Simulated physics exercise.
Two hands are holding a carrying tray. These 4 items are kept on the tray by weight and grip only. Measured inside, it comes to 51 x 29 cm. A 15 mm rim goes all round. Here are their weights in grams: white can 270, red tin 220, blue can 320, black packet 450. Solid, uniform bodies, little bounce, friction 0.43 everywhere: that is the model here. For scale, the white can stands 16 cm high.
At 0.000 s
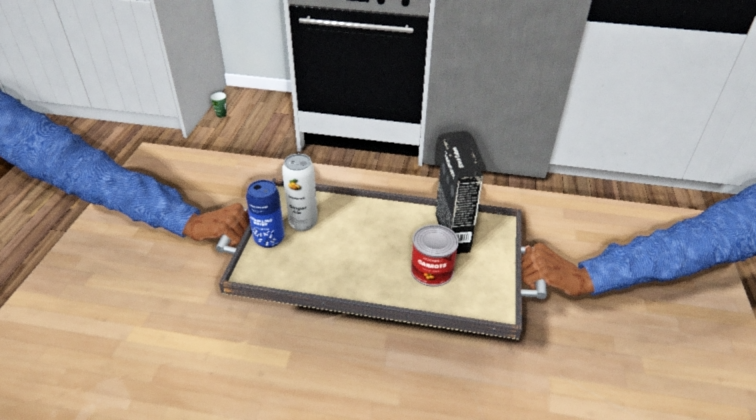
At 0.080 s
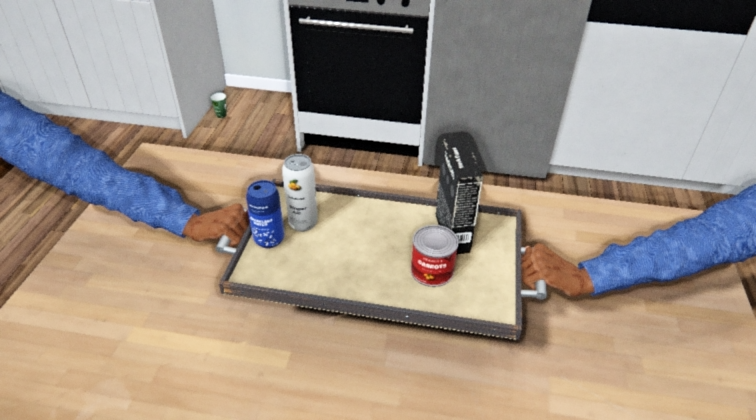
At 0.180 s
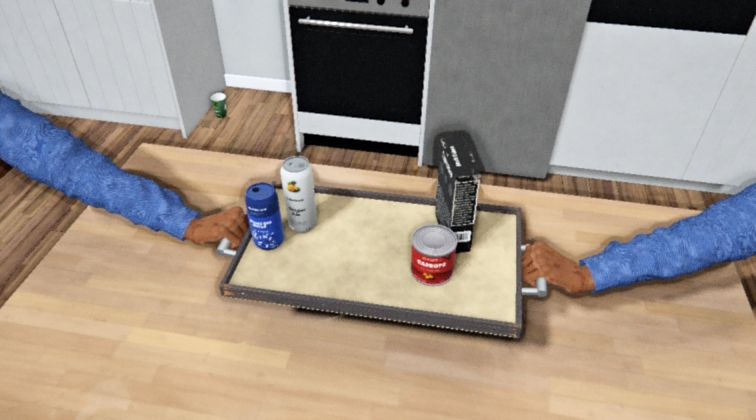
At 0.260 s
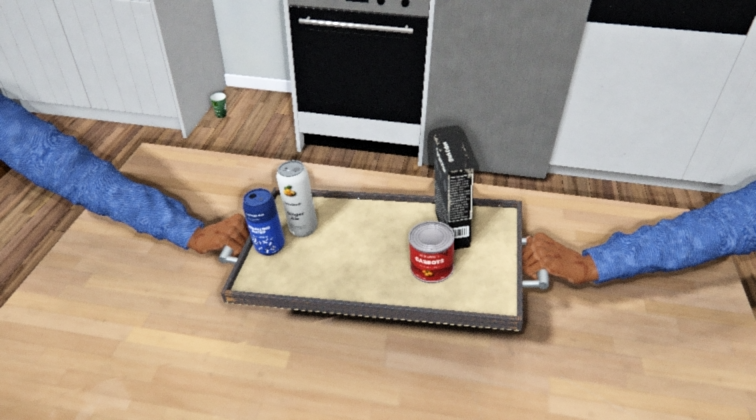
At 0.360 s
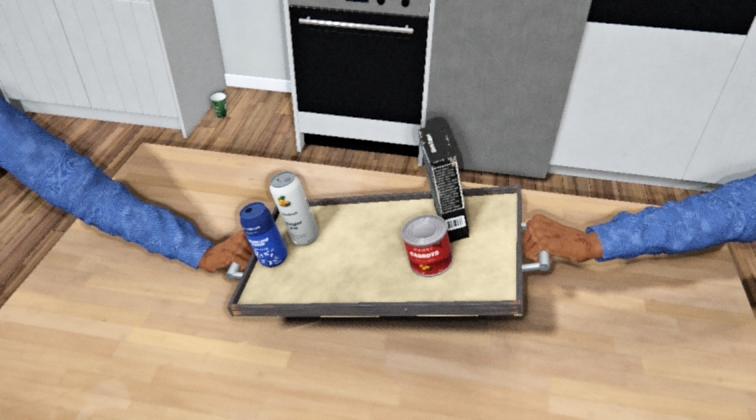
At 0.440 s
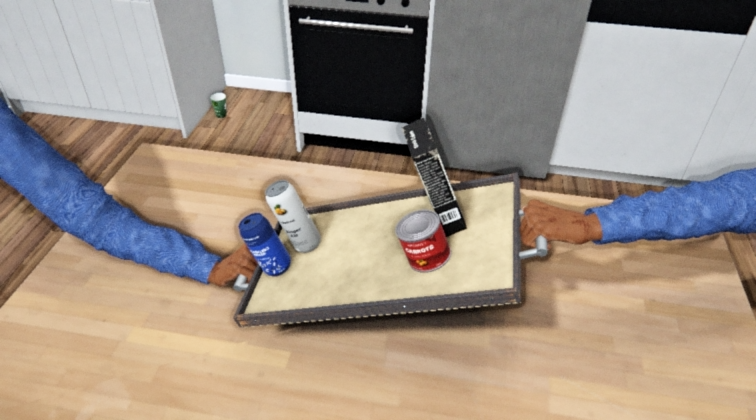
We see two hands holding a rimmed tray with a white can, a blue can, a red tin and a black packet above a wooden surface; the tray starts level, then tilts increasingly down to the left, the items leaning with it.
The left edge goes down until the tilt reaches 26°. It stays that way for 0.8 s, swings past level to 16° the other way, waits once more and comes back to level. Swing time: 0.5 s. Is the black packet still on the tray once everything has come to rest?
Yes - that one is retained.
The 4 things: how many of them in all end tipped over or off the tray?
Count: 3.
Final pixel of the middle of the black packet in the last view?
It stops at about (310, 218).
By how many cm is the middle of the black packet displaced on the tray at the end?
Displacement: Approx. 29 cm.
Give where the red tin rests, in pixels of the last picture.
It ends up near (254, 254).
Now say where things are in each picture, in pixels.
In the first picture, tray level; black packet (457, 197); white can (301, 194).
In the second picture, tray level; blue can (266, 216); white can (301, 195).
In the third picture, tray at 1°, left edge down; red tin (433, 255); blue can (265, 218).
In the fourth picture, tray at 5°, left edge down; white can (298, 200); red tin (432, 252).
In the fifth picture, tray at 14°, left edge down; blue can (264, 236); white can (295, 210).
In the sixth picture, tray at 21°, left edge down; black packet (435, 178); red tin (424, 241).
After 1.04 s, tray at 26°, left edge down; white can and blue can now off the tray; black packet on its side near (314, 243); red tin slid 19 cm.
After 1.74 s, tray at 7°, right edge down; black packet on its side near (311, 211); red tin slid 32 cm.
At rest (3.7 s), off the tray, white can and blue can; tipped over on the tray, black packet; not toppled but over 5 cm from the start, red tin. In the last view, black packet near (310, 218).
